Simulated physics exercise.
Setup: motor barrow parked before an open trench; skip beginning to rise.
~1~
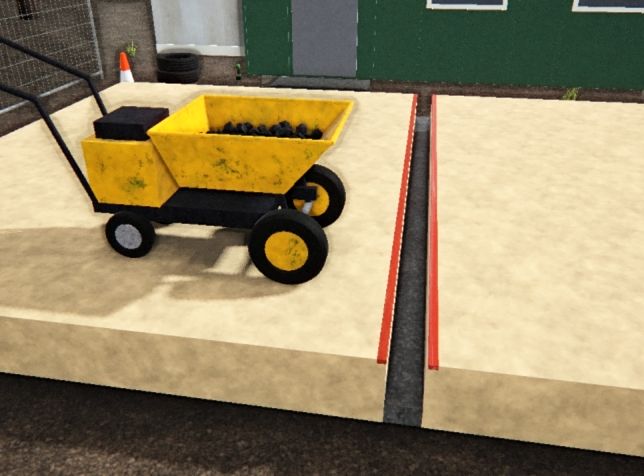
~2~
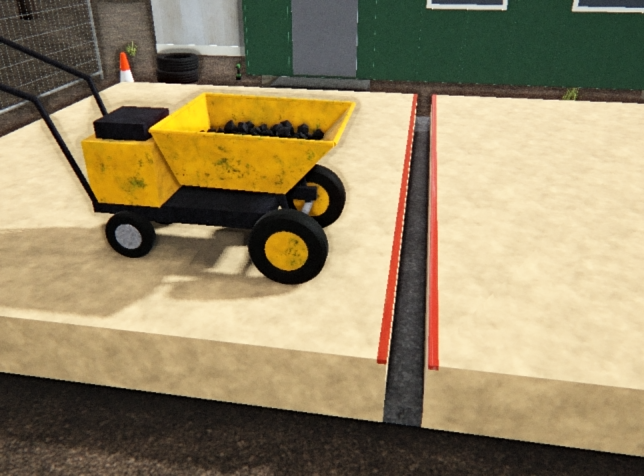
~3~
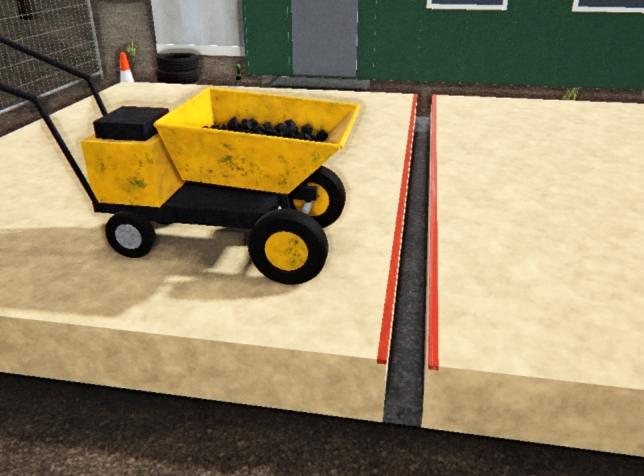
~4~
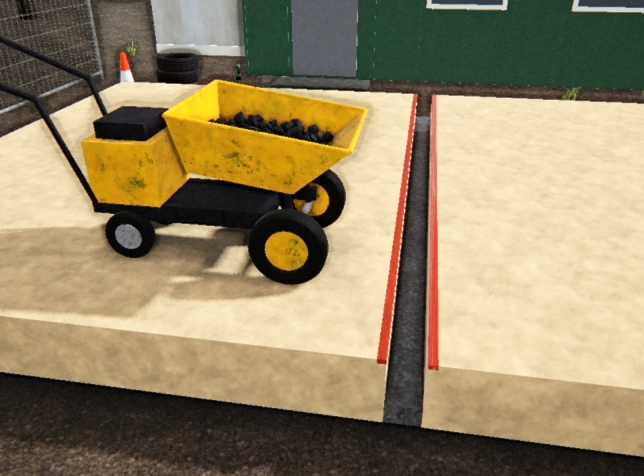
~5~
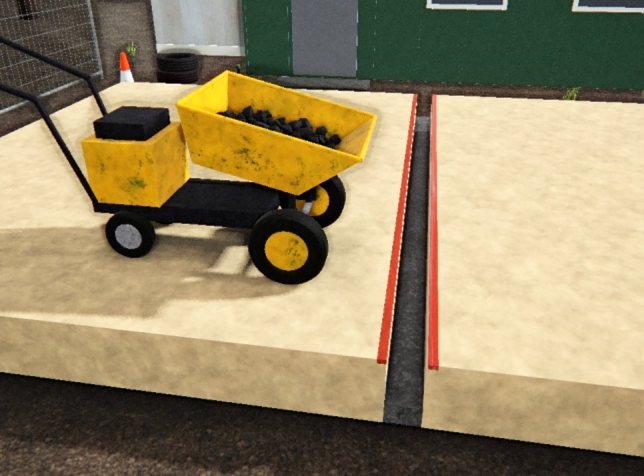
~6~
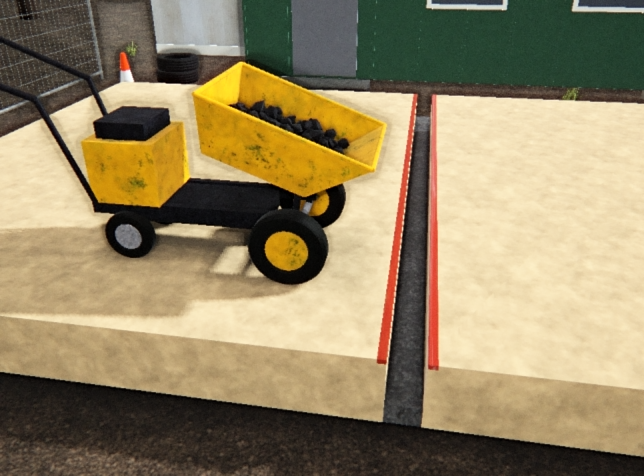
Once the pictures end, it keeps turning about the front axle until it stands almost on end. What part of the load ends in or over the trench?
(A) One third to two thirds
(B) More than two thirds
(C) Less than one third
A, one third to two thirds.
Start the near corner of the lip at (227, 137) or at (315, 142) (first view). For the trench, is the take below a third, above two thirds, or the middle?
First: Less than a third. Second: Beyond two thirds.
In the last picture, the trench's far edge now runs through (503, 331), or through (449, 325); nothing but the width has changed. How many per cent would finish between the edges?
The first case gives close to 100 per cent and the second close to 80 per cent.
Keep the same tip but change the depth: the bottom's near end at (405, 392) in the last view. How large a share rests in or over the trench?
I'd guess about 50 %.
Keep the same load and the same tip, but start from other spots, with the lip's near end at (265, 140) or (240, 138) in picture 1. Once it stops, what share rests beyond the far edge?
That comes to some 0 in a hundred for the first try and some 0 in a hundred for the second.
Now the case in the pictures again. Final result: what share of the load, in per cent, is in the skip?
Near 5 %.
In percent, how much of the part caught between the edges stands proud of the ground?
Roughly 10 percent.
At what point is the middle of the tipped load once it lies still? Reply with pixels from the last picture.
Roughly pixel (425, 260).
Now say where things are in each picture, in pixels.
In the first picture, lip of the skip at (332, 143), level; top of the load at (260, 143), lumps of coal; first edge of the trench at (387, 319); far edge at (434, 324), the trench under half as wide as the skip, and about as deep as wide.
In the second picture, lip of the skip at (334, 144), tipped barely; top of the load at (255, 137).
In the third picture, lip of the skip at (340, 147), tipped barely; top of the load at (247, 135).
In the fourth picture, lip of the skip at (349, 153), tipped a little; top of the load at (240, 140).
In the fifth picture, lip of the skip at (360, 160), tipped a little; top of the load at (241, 134).
In the sixth picture, lip of the skip at (372, 170), tipped clearly; top of the load at (241, 117); first edge of the trench at (387, 319); far edge at (434, 324).
Soon, skip tipped steeply; all in the skip.
A while on, skip tipped right over; about two thirds in the skip; a small part in or heaped over the trench; about a quarter beyond it.
Towards the end, skip tipped right over; a small part in the skip; about half in or heaped over the trench; about half beyond it.
Finally, skip tipped right over; a stray few in the skip; about half in or heaped over the trench; about half beyond it.
